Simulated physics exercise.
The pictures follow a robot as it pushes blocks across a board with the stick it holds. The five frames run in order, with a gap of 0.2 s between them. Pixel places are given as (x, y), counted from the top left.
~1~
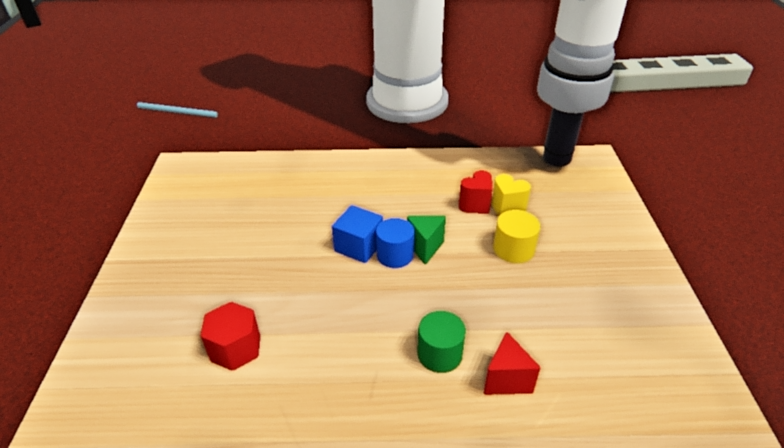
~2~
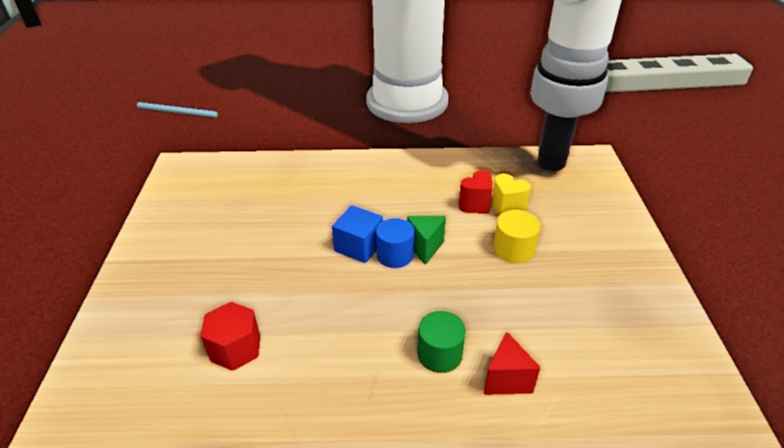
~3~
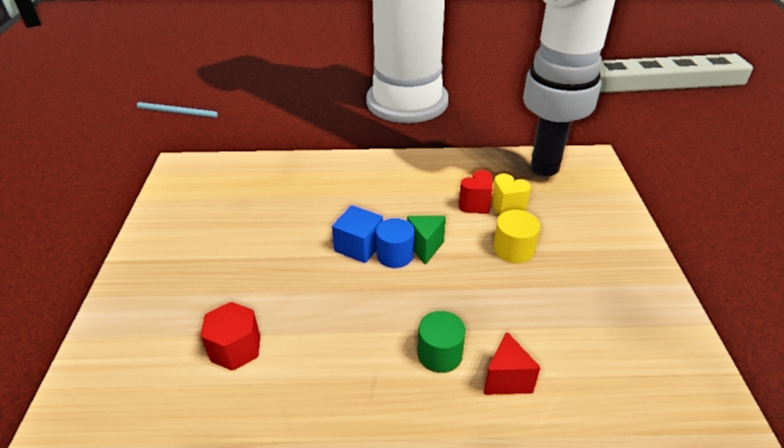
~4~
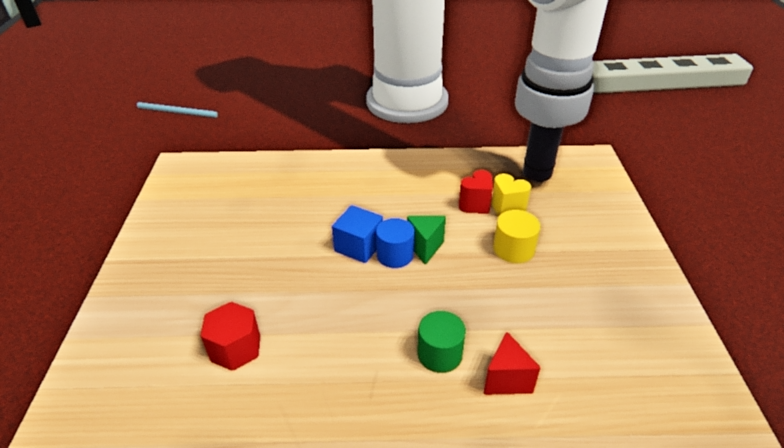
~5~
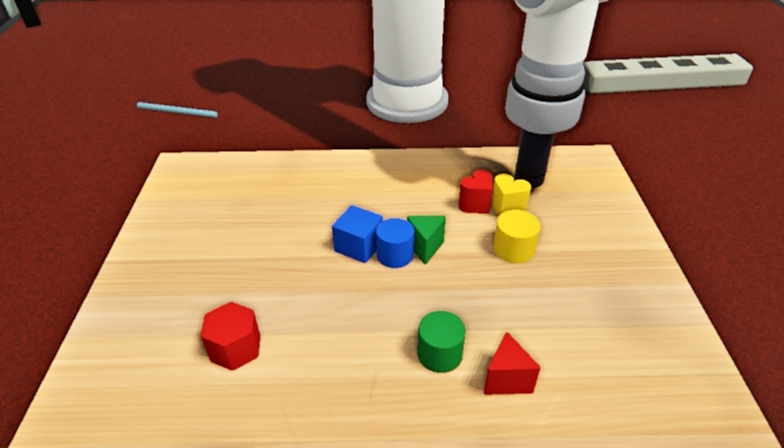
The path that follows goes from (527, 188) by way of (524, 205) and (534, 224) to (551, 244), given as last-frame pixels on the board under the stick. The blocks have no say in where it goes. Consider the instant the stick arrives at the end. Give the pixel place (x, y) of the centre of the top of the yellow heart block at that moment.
It is at (505, 193).
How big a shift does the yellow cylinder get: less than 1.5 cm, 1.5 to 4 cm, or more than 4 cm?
That block covers short of 1.5 cm.
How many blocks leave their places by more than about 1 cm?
It moves one block.
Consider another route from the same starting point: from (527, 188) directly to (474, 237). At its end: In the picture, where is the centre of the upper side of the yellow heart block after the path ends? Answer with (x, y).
I'd say the yellow heart block ends with its top centre at (463, 228).
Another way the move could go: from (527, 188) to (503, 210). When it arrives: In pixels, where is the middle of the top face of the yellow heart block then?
Its top middle will sit at (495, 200).
On the path given first. One third of the way, stick (525, 198); yellow heart block (506, 189), turned 30° clockwise.
Two thirds of the way, stick (536, 216); yellow heart block (505, 193), turned 50° clockwise.
At the end, stick (553, 236); yellow heart block (505, 193), turned 50° clockwise; yellow cylinder in place.
